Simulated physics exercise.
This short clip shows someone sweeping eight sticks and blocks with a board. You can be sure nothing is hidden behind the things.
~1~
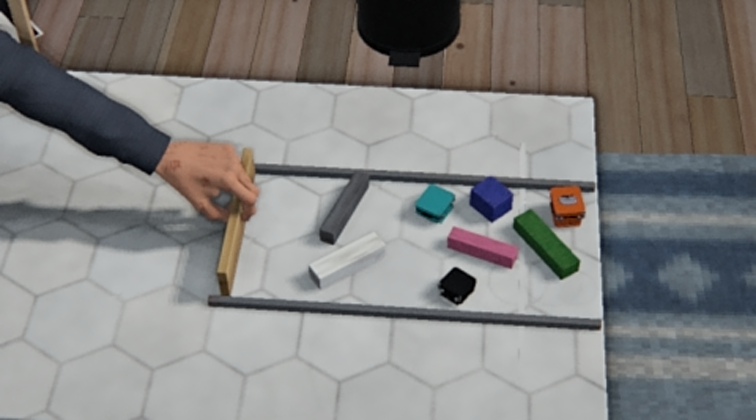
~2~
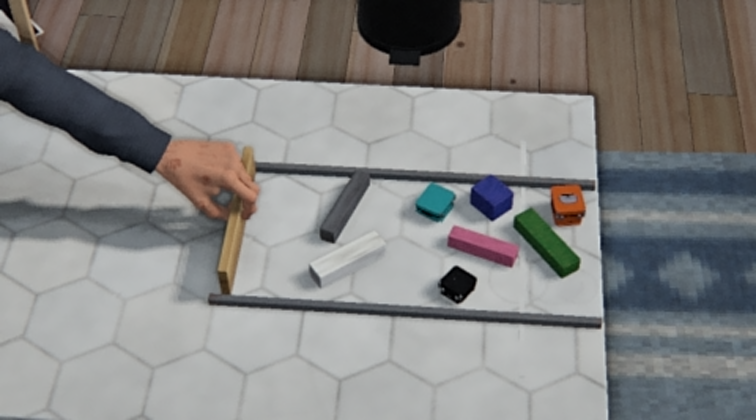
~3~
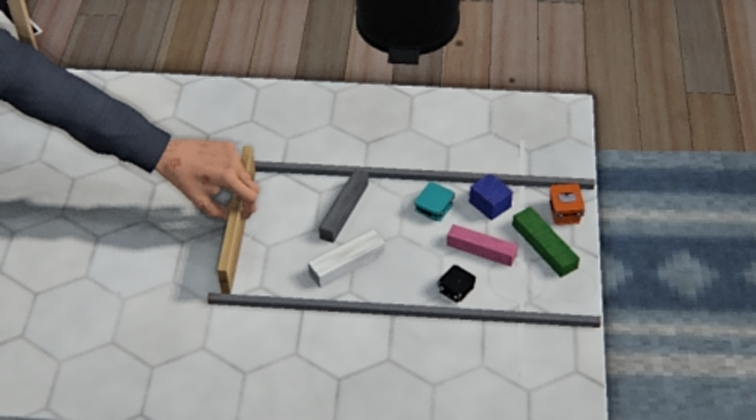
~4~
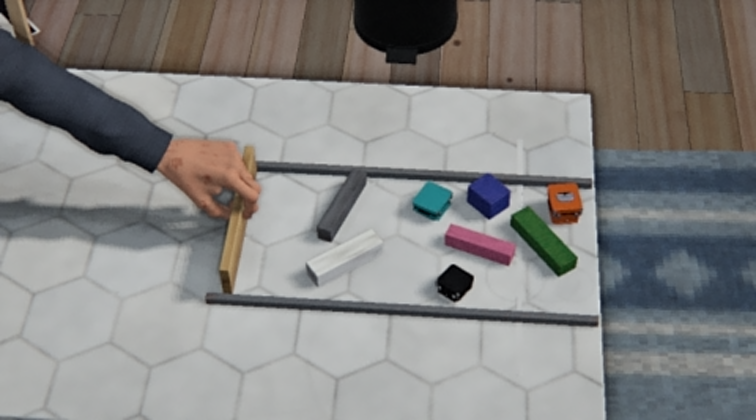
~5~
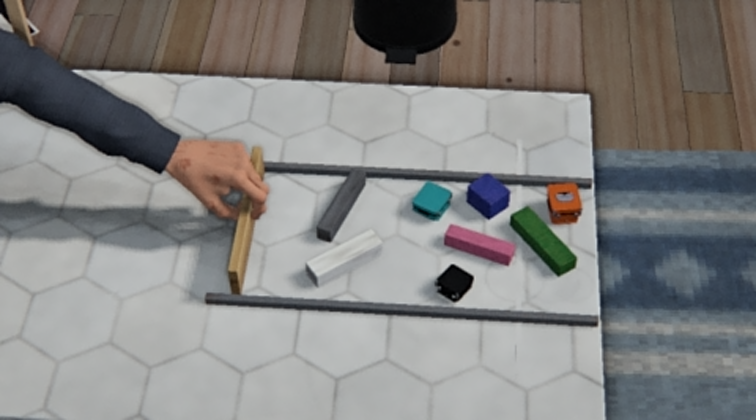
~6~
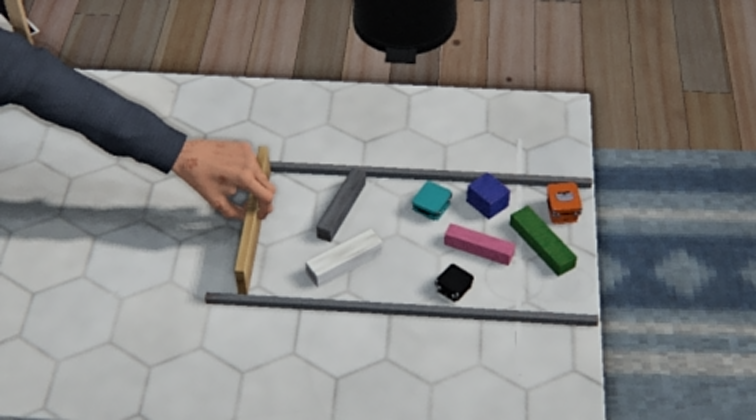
A hand holding a wooden board upright at the left end of two gray rails stays nearly still at first, with eight colorful sticks and blocks lying between the rails. The hand then slides the board slightly to the right, toward the gray and white sticks, while the pieces stay in place.
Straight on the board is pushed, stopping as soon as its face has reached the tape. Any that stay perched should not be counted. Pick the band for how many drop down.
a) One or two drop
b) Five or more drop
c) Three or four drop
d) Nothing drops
The answer is a.
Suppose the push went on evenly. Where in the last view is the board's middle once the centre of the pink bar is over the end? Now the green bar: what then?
Its middle is about (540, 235) and about (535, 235).
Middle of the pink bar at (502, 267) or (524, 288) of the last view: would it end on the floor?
Pink bar - first try is safe, second try slides off.
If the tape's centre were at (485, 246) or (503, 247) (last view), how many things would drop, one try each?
It comes to 0, then 0.
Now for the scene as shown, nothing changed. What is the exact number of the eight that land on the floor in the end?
Count of fallen: 1.
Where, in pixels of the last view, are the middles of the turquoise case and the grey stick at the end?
Final positions: Near (549, 204); near (527, 214).
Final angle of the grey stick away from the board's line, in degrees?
It is near 0° out of line.
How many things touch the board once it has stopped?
That makes 2.
Soon after, none off yet; orange case at rest near (563, 204); green bar at rest near (543, 240); blue block at rest near (488, 196).
After that, none off yet; orange case moving near (572, 205); green bar displaced a little near (553, 245); blue block displaced about its own width near (541, 199).
In the end, the number that fall off is one or two; gone, orange case.
